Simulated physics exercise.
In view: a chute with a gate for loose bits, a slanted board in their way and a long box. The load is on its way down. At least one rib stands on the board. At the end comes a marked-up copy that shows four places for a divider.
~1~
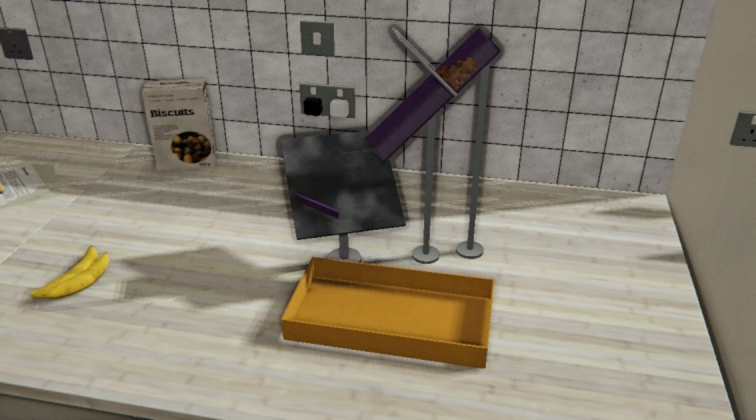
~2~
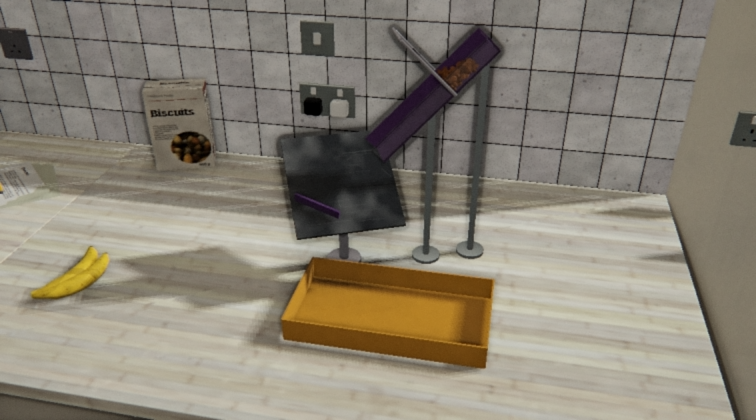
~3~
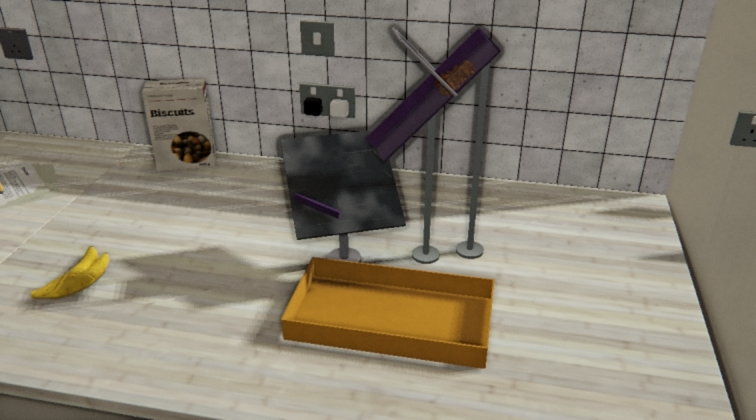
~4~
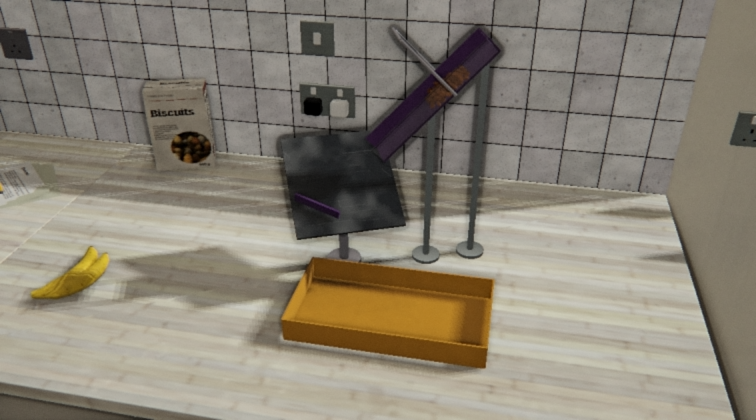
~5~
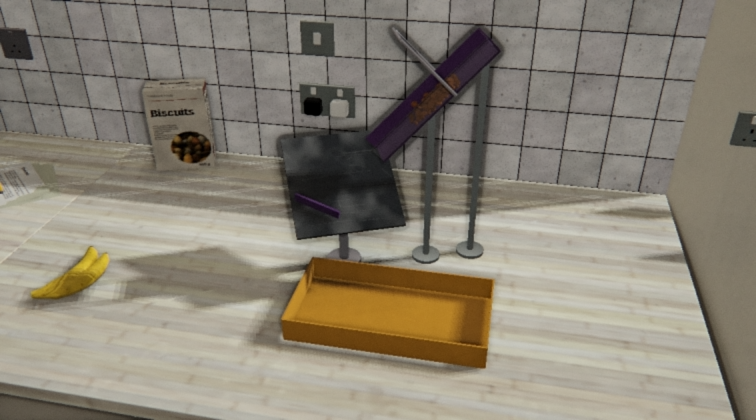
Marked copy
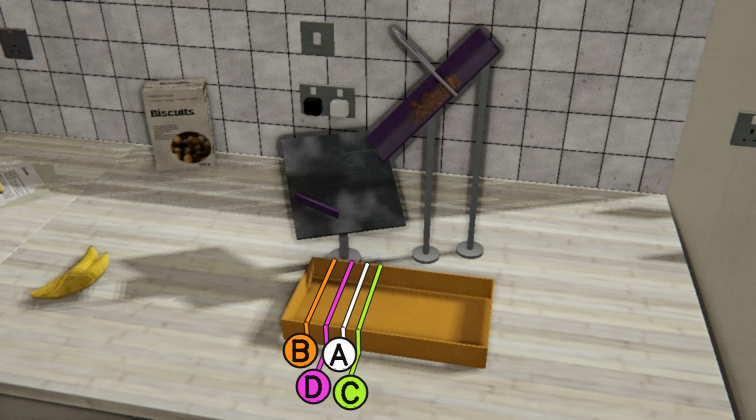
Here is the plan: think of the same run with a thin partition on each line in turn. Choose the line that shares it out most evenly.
Choose A.
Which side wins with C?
More lands on the left.
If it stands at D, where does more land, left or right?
More lands on the right.
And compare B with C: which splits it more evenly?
It is C.
On the marked copy, line A crosses the front rim at (343, 328); line B crosses the front rim at (306, 323); line C crosses the front rim at (358, 330); line D crosses the front rim at (326, 325).
If A is chosen, of what is caught, roughly half on the left of the divider, roughly half on the right.
If B is chosen, of what is caught, just a few on the left of the divider, almost all on the right.
If C is chosen, of what is caught, the larger part on the left of the divider, roughly a quarter on the right.
If D is chosen, of what is caught, about a tenth on the left of the divider, almost all on the right.
